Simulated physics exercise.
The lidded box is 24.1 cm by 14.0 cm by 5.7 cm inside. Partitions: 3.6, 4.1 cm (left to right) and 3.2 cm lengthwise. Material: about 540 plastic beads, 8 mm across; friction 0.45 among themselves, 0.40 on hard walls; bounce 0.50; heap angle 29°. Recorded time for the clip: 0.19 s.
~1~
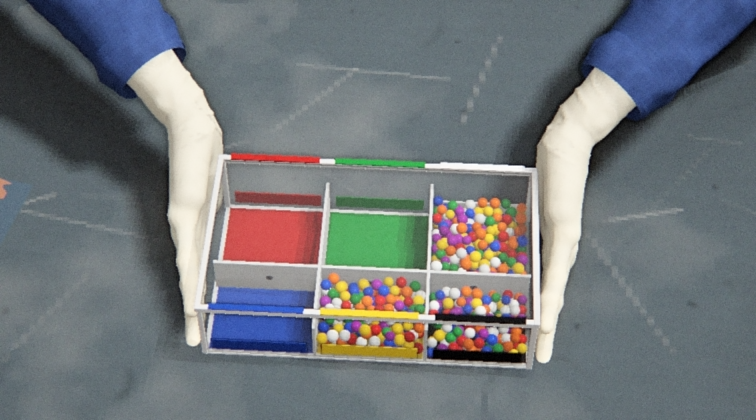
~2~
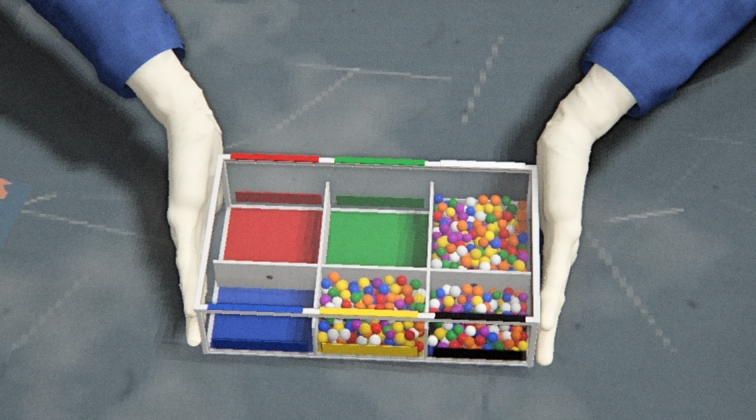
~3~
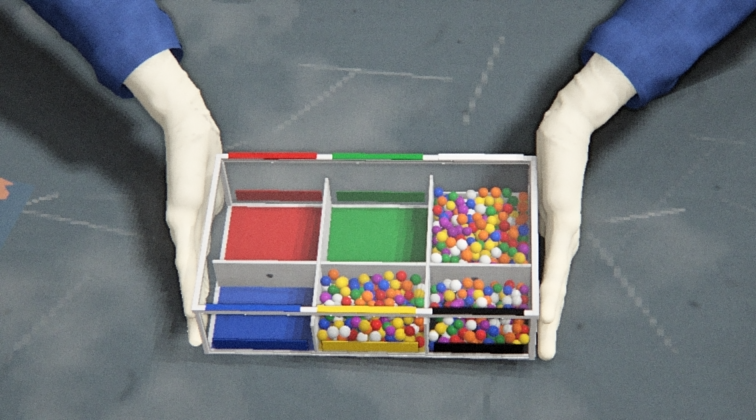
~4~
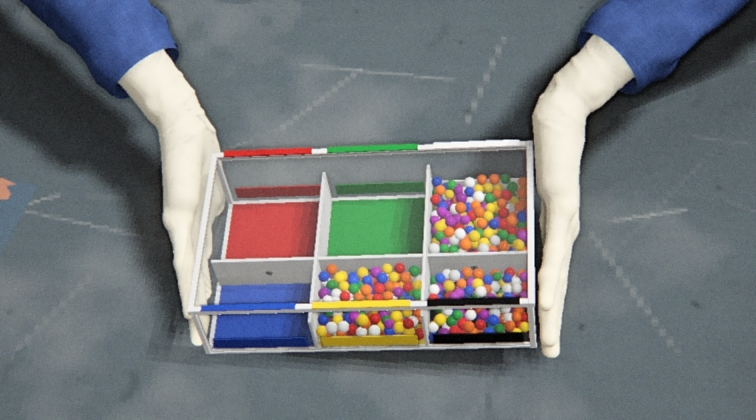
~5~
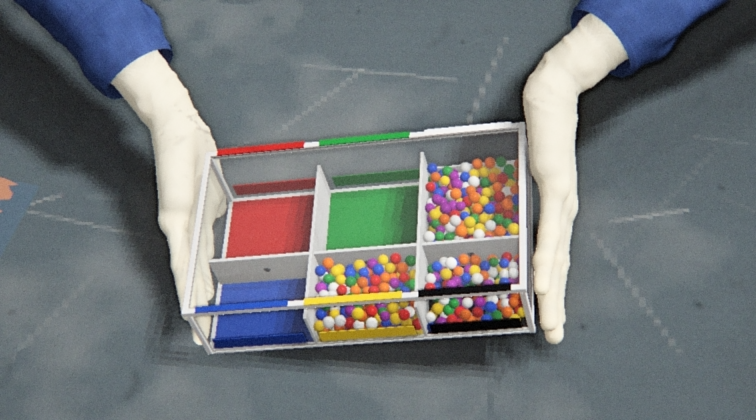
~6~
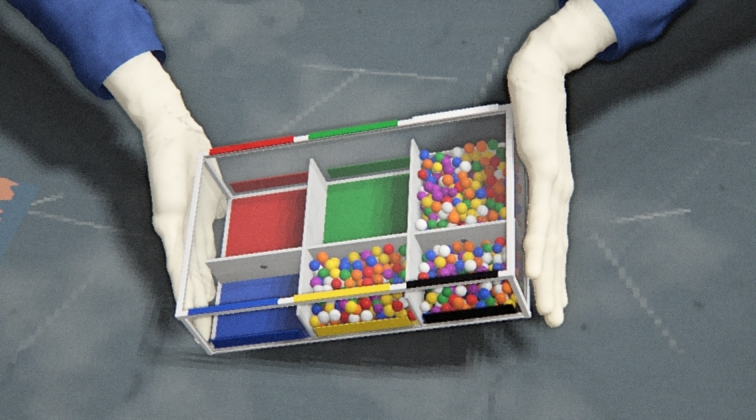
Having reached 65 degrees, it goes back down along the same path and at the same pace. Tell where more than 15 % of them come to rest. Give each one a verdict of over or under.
Red compartment - under; blue compartment - under; green compartment - under; yellow compartment - over; white compartment - over; black compartment - over.
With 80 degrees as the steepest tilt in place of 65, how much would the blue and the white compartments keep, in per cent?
The blue compartment would get 15 per cent and the white one 35 per cent.
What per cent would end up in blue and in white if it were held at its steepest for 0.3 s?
That would leave blue with 15 percent and white with 35 percent.
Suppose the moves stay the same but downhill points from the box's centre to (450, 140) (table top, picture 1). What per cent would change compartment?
10 %.
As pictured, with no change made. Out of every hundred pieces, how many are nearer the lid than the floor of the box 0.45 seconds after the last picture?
Share: Approx. 40 %.
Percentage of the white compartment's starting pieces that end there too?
Close to 80 in a hundred.
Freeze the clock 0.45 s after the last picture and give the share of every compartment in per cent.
Red 0, blue 0, green 0, yellow 30, white 45, black 20.
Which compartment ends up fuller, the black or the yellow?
Fuller: Yellow.
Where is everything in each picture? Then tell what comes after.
The first picture shows box tilt 0 degrees, front corners at (200, 306) and (534, 322); yellow 30 %, white 50 %, black 20 %.
The second picture shows box tilt 1 degrees, front corners at (200, 306) and (534, 319).
The third picture shows box tilt 3 degrees, front corners at (198, 307) and (533, 312), lowest corner left front.
The fourth picture shows box tilt 7 degrees, front corners at (194, 309) and (529, 300), lowest corner left front.
The fifth picture shows box tilt 12 degrees, front corners at (189, 311) and (520, 286), lowest corner left front.
The sixth picture shows box tilt 18 degrees, front corners at (182, 313) and (508, 272), lowest corner left front; yellow 30 %, white 50 %, black 20 %.
Then, 0.45 s after the last picture, tilt 64 degrees; yellow 30 %, white 45 %, black 20 %.
Then, 0.74 s after the last picture, tilt 27 degrees; blue 10 %, green 5 %, yellow 30 %, white 35 %, black 20 %.
Then, 1.14 s after the last picture, tilt 0 degrees; blue 10 %, green 5 %, yellow 30 %, white 35 %, black 20 %.
In the end, red 0 %, blue 10 %, green 5 %, yellow 30 %, white 35 %, black 20 %.
